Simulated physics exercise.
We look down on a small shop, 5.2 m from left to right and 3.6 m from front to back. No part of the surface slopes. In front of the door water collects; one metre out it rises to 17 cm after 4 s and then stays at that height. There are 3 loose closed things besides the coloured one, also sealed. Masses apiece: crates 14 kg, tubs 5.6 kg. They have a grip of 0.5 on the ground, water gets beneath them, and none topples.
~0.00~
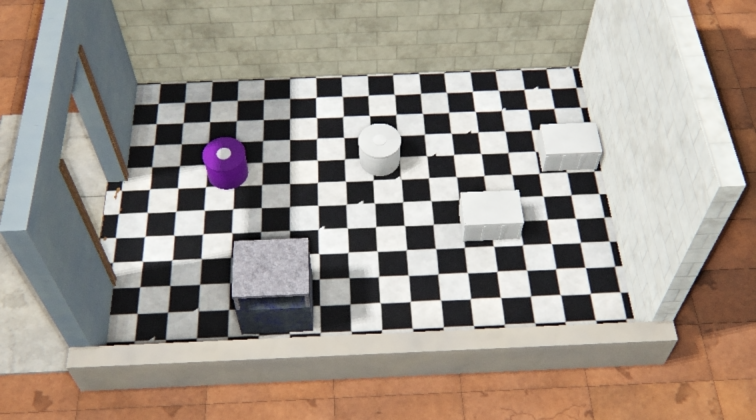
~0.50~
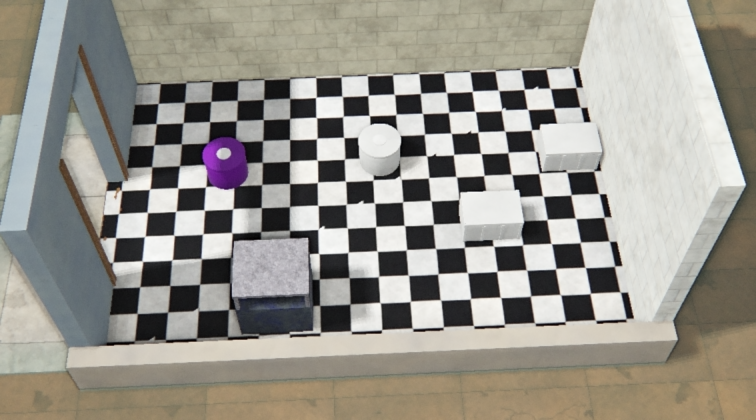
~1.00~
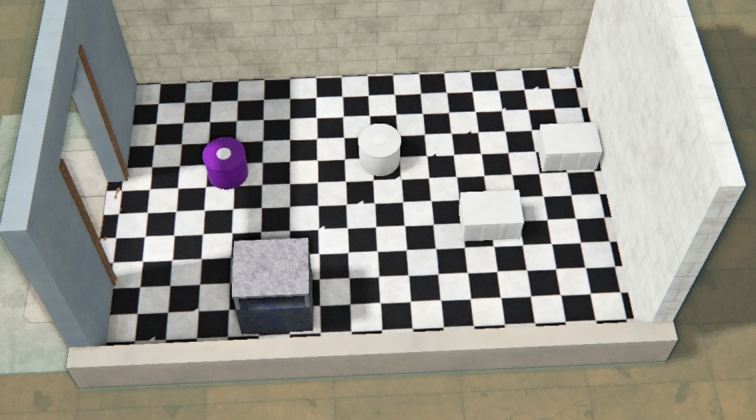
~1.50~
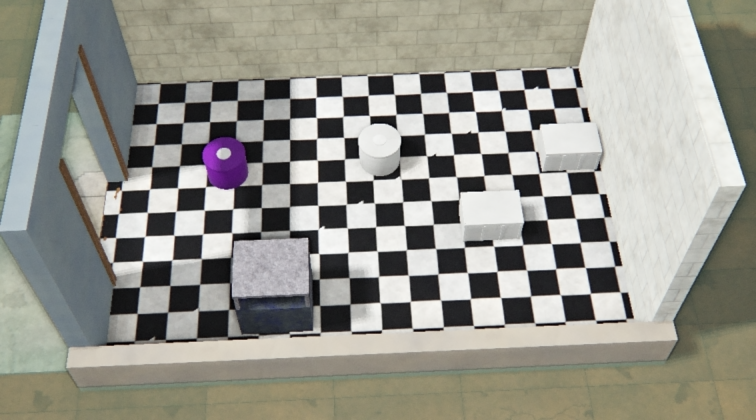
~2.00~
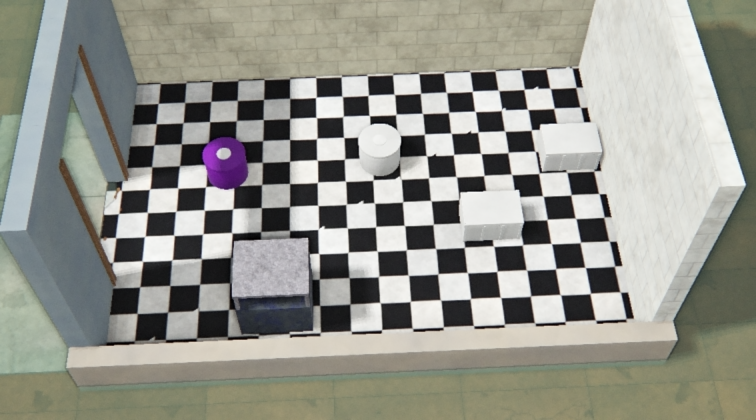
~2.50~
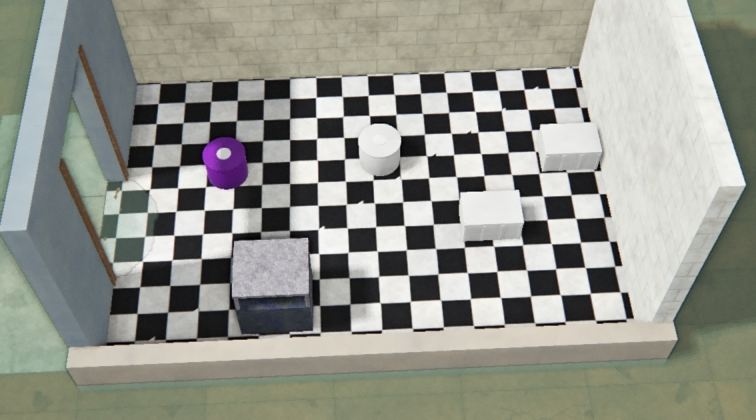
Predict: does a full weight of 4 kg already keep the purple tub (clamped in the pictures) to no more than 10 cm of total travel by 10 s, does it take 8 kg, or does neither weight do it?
Passing pick: None.
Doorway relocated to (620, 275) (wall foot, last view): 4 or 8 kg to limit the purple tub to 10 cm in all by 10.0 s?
I'd say you need the heavier one.
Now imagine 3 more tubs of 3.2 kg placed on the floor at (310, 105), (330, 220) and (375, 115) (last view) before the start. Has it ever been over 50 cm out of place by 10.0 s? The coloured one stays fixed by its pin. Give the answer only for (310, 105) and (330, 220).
In the order given, beyond the mark and then beyond the mark.
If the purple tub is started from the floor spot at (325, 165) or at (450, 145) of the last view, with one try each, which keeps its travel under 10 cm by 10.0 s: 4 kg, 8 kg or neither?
Note, in order: None OK; none OK.
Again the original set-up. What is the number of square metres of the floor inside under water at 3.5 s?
2.0 m2.
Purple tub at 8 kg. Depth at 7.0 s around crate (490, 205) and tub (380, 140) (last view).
Roughly 3 and 2 cm.
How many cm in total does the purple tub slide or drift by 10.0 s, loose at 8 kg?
About 120 cm.
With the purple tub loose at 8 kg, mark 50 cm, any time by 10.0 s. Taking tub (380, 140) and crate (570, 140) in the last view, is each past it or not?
Beyond, below.
After 3.5 s the purple tub would be 0 cm from its start with 4 kg and 0 cm from its start with 8 kg; 1 cm of water round it then.
After 4.5 s the purple tub would be 33 cm from its start with 4 kg and 10 cm from its start with 8 kg; 4 cm of water round it then.
After 7.0 s the purple tub would be 198 cm from its start with 4 kg and 92 cm from its start with 8 kg; 3 cm of water round it then.
After 10.0 s the purple tub would be 369 cm from its start with 4 kg and 128 cm from its start with 8 kg; 4 cm of water round it then.
